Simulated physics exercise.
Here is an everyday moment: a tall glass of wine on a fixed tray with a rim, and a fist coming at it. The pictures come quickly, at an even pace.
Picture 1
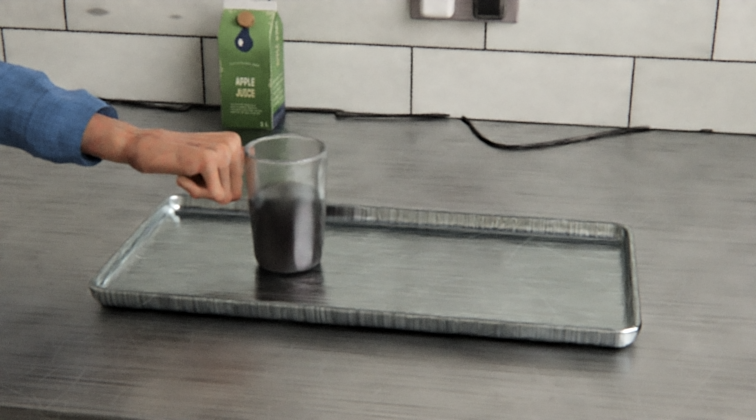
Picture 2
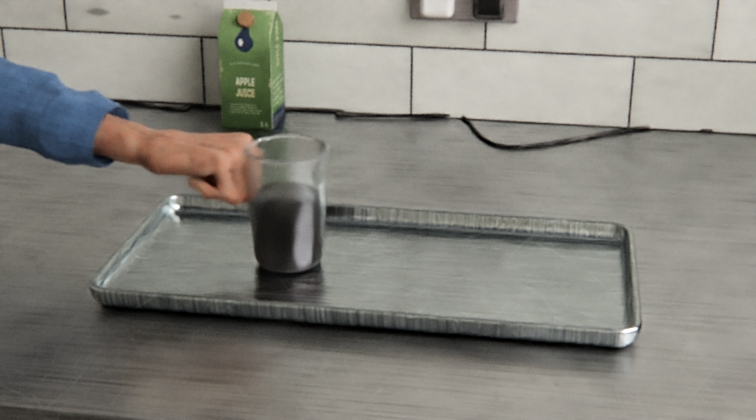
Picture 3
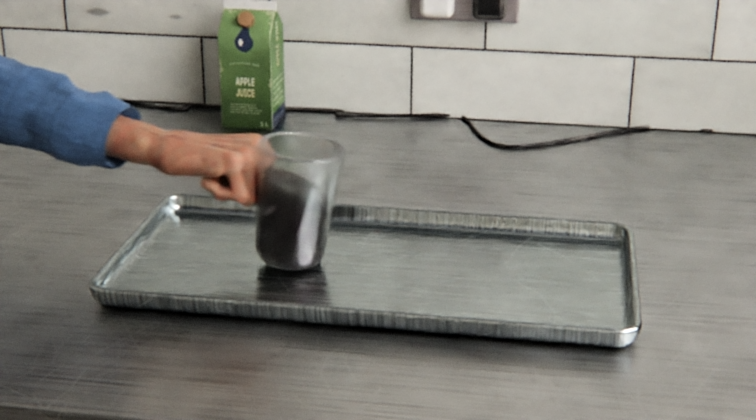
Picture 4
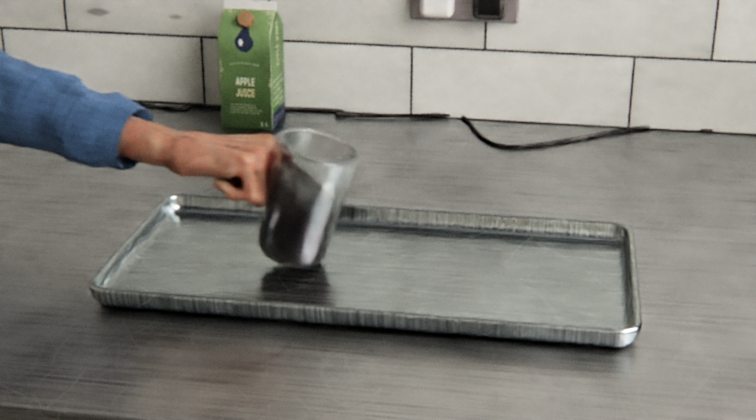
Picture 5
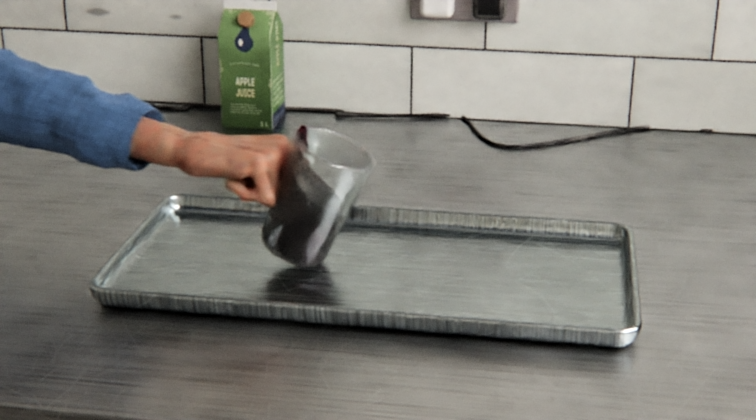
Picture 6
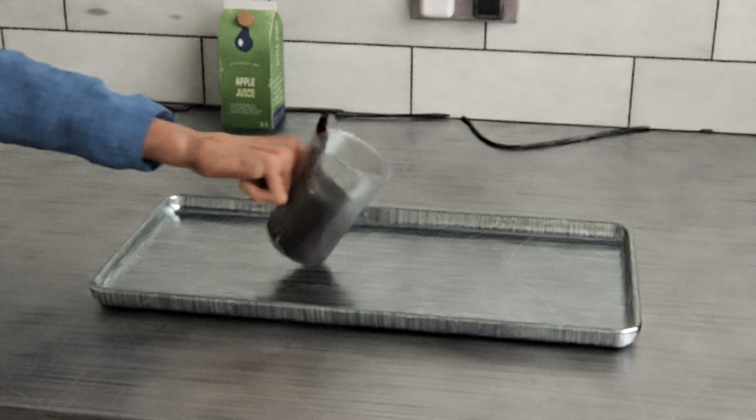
A fist at the end of a blue sleeve pushes in from the left against a clear glass of dark wine, on a grey kitchen counter seen from slightly above. The glass stands on a long silver metal tray, with a green apple juice carton behind and white tiles beyond. The glass tilts steadily rightward, its wine sloshing up the left side, while the camera stays still.
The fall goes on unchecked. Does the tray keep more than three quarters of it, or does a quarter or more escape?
Result: A quarter or more escapes.
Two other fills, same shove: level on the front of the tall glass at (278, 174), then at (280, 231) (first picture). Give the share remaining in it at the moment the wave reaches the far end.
50 % and 45 %.
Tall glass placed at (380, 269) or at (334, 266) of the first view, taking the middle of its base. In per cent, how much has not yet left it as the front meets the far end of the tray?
Close to 75 in a hundred, and close to 65 in a hundred.
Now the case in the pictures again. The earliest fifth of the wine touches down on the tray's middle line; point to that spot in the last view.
Landing point: About (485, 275).
A moment on, the tall glass lies on its side and 98 per cent is in the glass, 0 on the tray and 2 above or beyond its rim.
Next, the tall glass lies on its side and 50 per cent is in the glass, 40 on the tray and 10 above or beyond its rim.
Then the tall glass lies on its side and 27 per cent is in the glass, 47 on the tray and 26 above or beyond its rim.
Later the tall glass lies on its side and 15 per cent is in the glass, 48 on the tray and 37 above or beyond its rim.
In the end 62 per cent is held by tray and glass, 38 is off the tray.
